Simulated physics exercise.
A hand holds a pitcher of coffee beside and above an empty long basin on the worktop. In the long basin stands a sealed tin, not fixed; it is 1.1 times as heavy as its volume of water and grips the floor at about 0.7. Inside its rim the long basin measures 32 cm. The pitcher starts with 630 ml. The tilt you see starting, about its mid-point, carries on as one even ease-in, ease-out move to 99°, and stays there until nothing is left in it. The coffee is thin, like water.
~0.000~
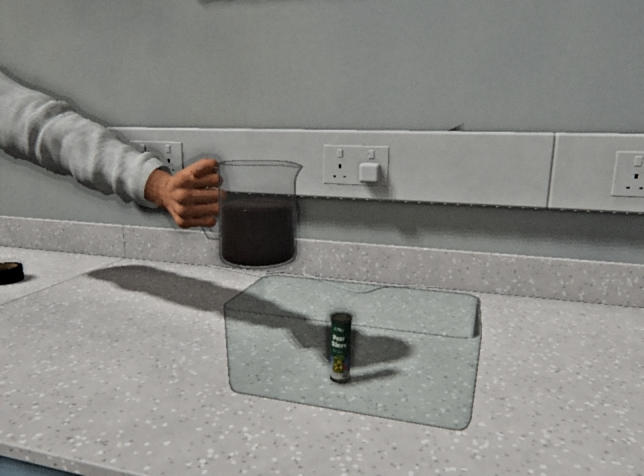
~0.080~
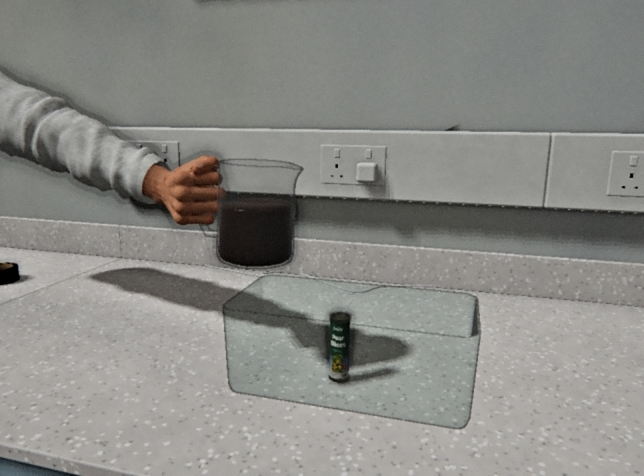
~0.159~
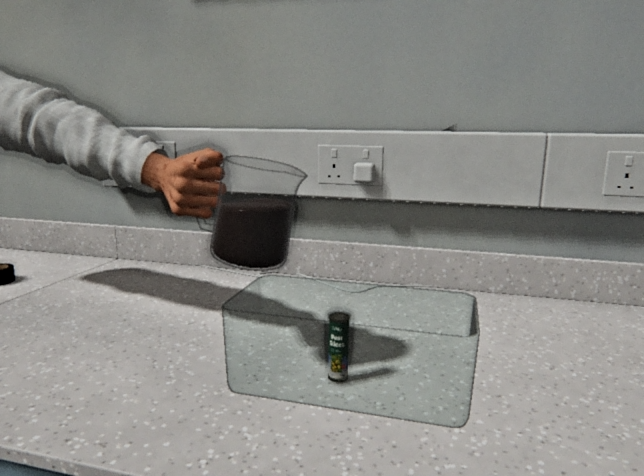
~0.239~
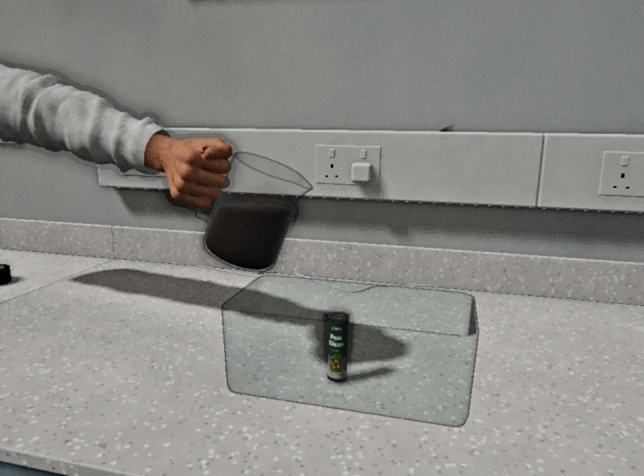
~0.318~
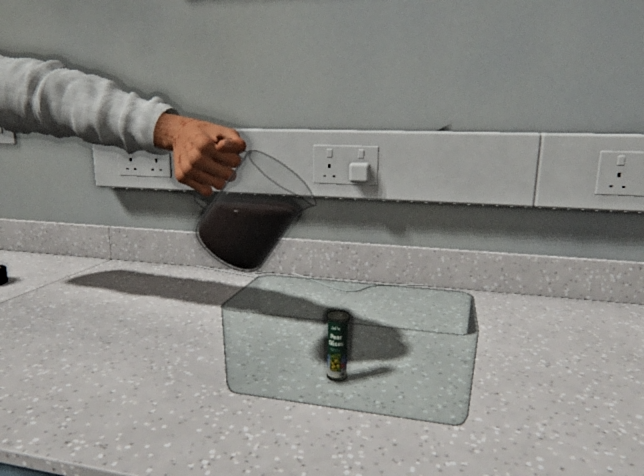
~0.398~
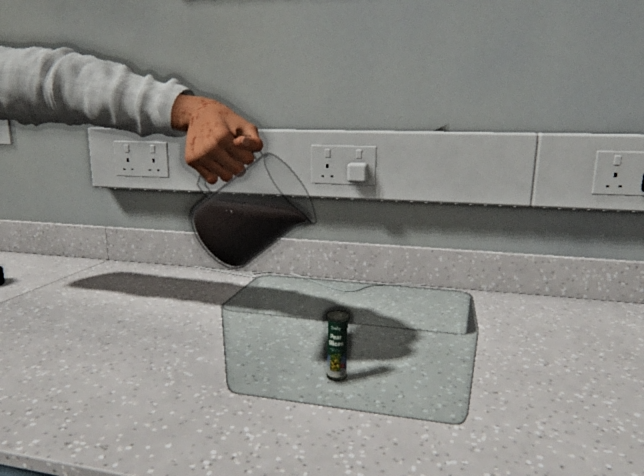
On a speckled worktop by a grey wall, a hand holds a clear pitcher of dark liquid above and left of an empty see-through basin, with a small tin visible, and steadily tilts the pitcher rightward as the arm rises.
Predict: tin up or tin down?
It keeps standing.
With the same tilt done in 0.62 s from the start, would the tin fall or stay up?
The tin keeps standing.
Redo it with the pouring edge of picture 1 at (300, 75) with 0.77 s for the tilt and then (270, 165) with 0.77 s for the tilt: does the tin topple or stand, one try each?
First it stays up; then it falls.
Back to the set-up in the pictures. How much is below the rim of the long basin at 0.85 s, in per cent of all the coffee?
Near 56 in a hundred.
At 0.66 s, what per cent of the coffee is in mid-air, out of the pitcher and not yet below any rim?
Some 20 per cent.
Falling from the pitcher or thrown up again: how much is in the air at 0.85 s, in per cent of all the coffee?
Near 14 in a hundred.
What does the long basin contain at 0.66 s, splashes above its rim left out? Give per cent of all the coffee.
About 10 per cent.
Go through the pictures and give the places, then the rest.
It leans 0°; its right rim is at (302, 166); the coffee meets the walls at (227, 202) and (293, 206); the long basin's rim runs from (245, 291) to (480, 317); the tin's top is at (341, 320), in the first picture.
It leans 3°; its right rim is at (303, 168); the coffee meets the walls at (226, 202) and (292, 205), in the second picture.
It leans 10°; its right rim is at (307, 175); the coffee meets the walls at (224, 203) and (292, 206), in the third picture.
It leans 22°; its right rim is at (313, 188); the coffee meets the walls at (221, 205) and (293, 207), in the fourth picture.
It leans 36°; its right rim is at (316, 204); the coffee meets the walls at (210, 211) and (297, 210), in the fifth picture.
It leans 52°; its right rim is at (316, 223); the coffee meets the walls at (203, 203) and (306, 215), in the sixth picture.
After 0.66 s the tilt is 94° and 70 per cent is still to pour; the tin stands where it began.
After 0.85 s the tilt is 99° and 30 per cent is still to pour; the tin stands where it began.
After 1.05 s the tilt is 99° and 12 per cent is still to pour; the tin stands where it began.
After 1.27 s the tilt is 99° and 4 per cent is still to pour; the tin stands where it began.
In the end the tin stands where it began.
